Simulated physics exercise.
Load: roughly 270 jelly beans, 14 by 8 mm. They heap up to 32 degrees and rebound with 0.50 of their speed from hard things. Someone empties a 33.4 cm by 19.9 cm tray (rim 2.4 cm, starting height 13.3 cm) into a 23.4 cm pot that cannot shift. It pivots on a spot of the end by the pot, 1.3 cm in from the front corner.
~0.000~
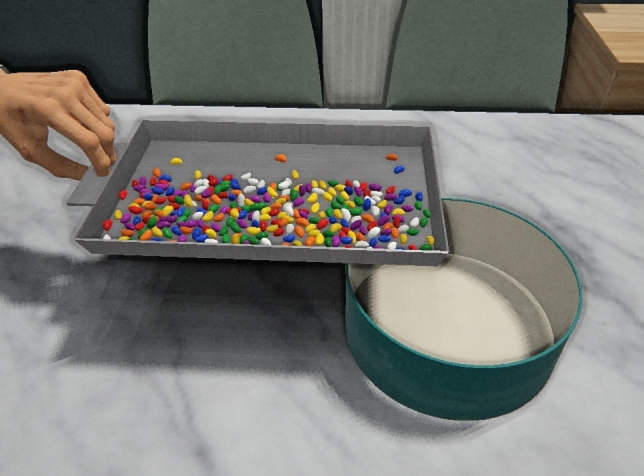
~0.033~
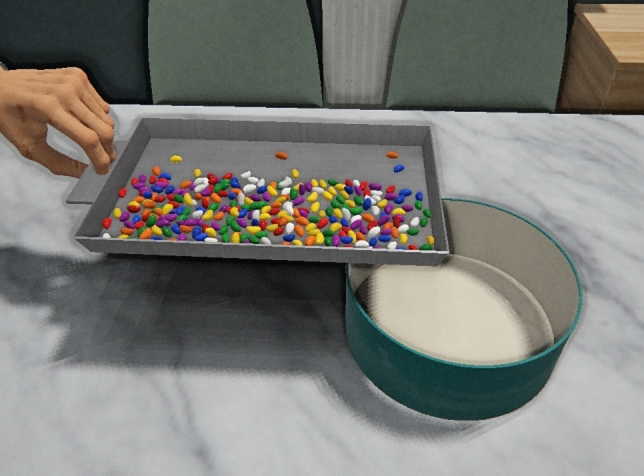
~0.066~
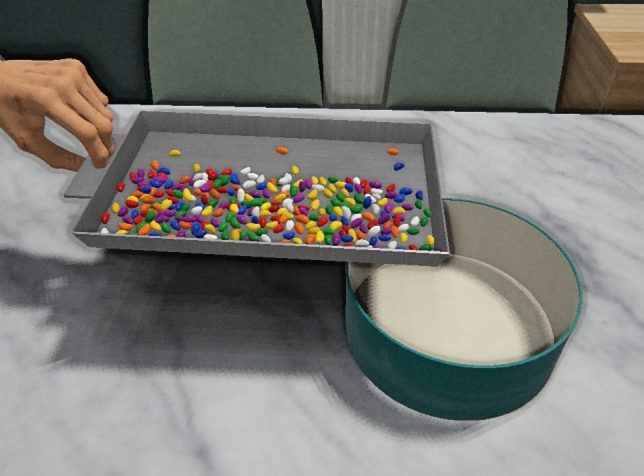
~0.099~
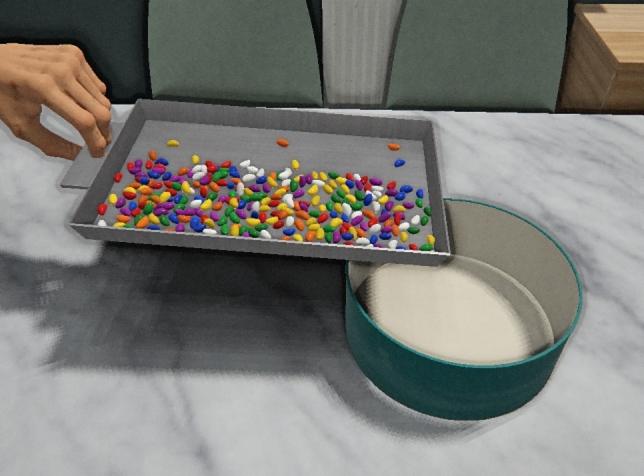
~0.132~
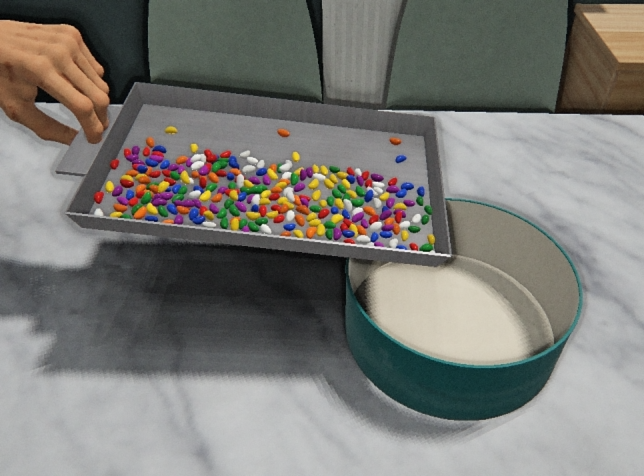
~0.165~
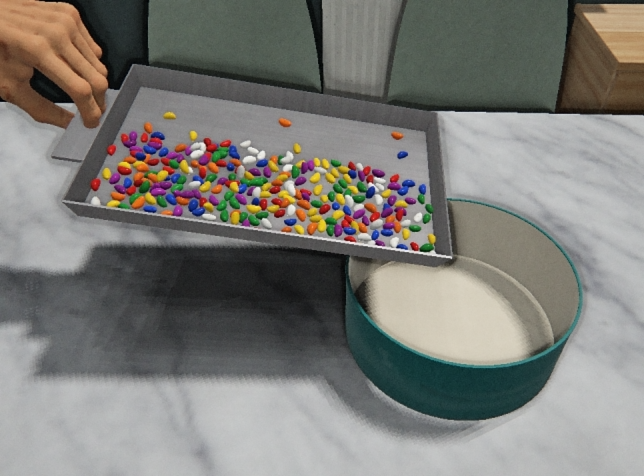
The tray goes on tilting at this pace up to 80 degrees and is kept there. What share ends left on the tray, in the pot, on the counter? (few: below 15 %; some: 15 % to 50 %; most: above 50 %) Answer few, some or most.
Tray few, pot most, counter few.
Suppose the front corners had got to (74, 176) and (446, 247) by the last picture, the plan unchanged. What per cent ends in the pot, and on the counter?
Pot 65, counter 20.
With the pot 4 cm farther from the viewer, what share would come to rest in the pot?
It would be near 70 per cent.
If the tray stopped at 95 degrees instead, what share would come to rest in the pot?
It would be near 100 per cent.
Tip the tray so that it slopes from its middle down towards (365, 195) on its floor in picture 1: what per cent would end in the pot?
Some 65 per cent.
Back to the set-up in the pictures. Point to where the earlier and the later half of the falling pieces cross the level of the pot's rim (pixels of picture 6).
At about (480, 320), then at (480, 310).
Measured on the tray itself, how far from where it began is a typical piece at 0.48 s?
Some 3 cm.
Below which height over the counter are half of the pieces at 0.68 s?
About 20 cm.
After 0.48 s, tilt 46 degrees; the tray holds 100 %, the pot 0 %.
Then, at 0.68 s, tilt 67 degrees; the tray holds 100 %, the pot 0 %.
After 1.01 s, tilt 80 degrees; the tray holds 15 %, the pot 85 %.
In the end, at 1.9 s, tray 5 %, pot 95 %, counter 0 %.
